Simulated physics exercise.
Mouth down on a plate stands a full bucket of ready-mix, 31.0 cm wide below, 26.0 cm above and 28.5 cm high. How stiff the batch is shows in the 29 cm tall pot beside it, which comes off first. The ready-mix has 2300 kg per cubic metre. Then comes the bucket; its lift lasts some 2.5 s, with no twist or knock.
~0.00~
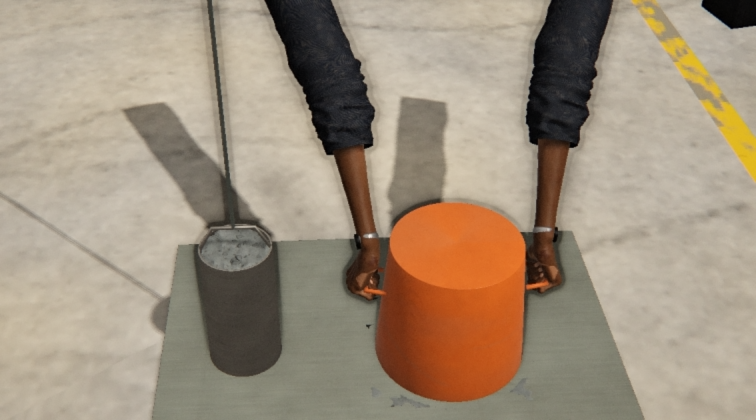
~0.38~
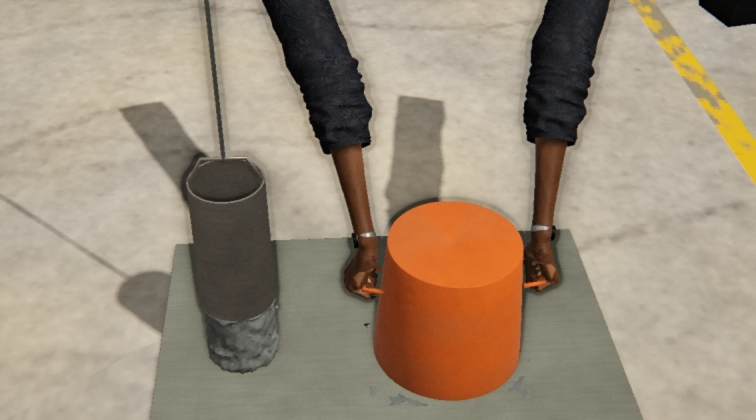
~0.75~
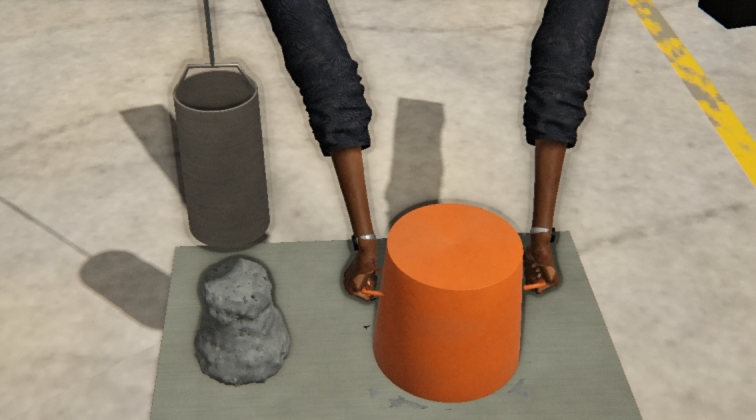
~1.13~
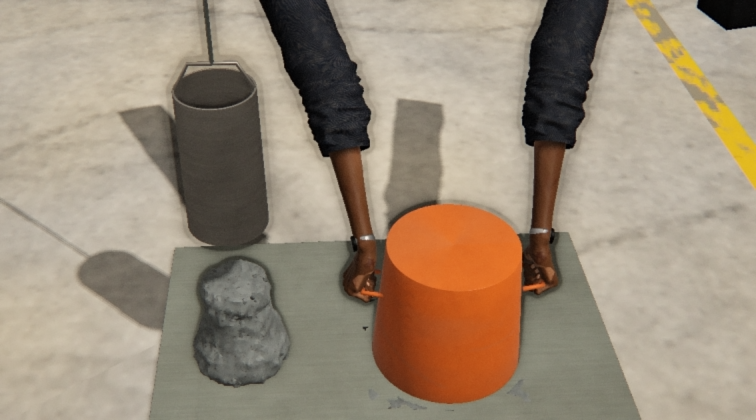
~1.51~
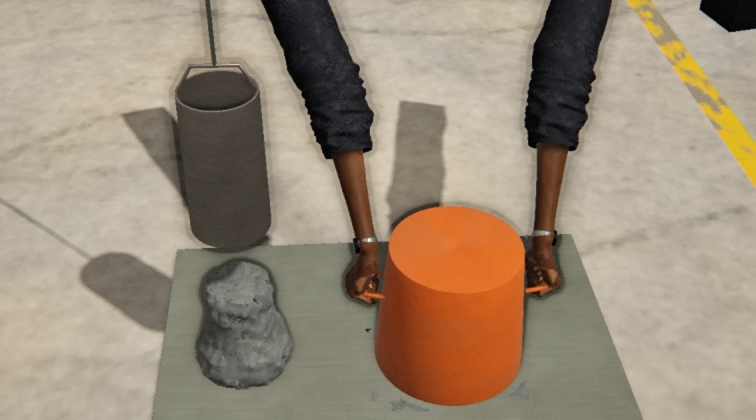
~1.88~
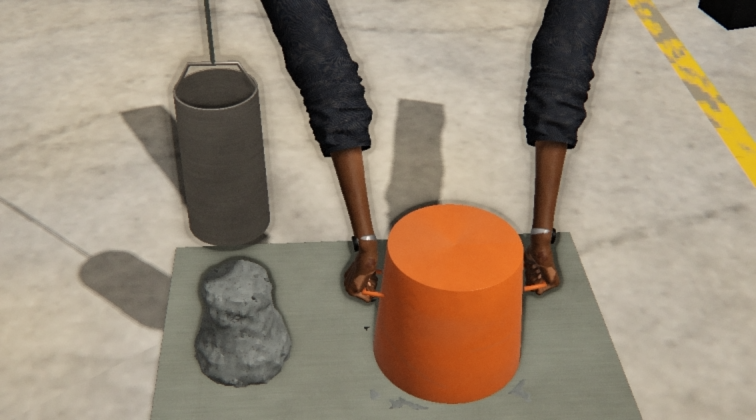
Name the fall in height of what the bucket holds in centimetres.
It comes to near 4 cm.
After 2.5 s, the bucket is up 6.5 cm; the ready-mix has come down 1.2 cm to 27 cm and is 32 cm wide.
After 3.1 s, the bucket is up 17 cm; the ready-mix has come down 3.4 cm to 25 cm and is 34 cm wide.
After 3.8 s, the bucket is up 30 cm; the ready-mix has come down 3.6 cm to 25 cm and is 35 cm wide.
After 4.5 s, the bucket is clear; the ready-mix has come down 3.7 cm to 25 cm and is 35 cm wide.
After 5.1 s, at rest, the bucket is clear; the ready-mix has come down 3.8 cm to 25 cm and is 35 cm wide.
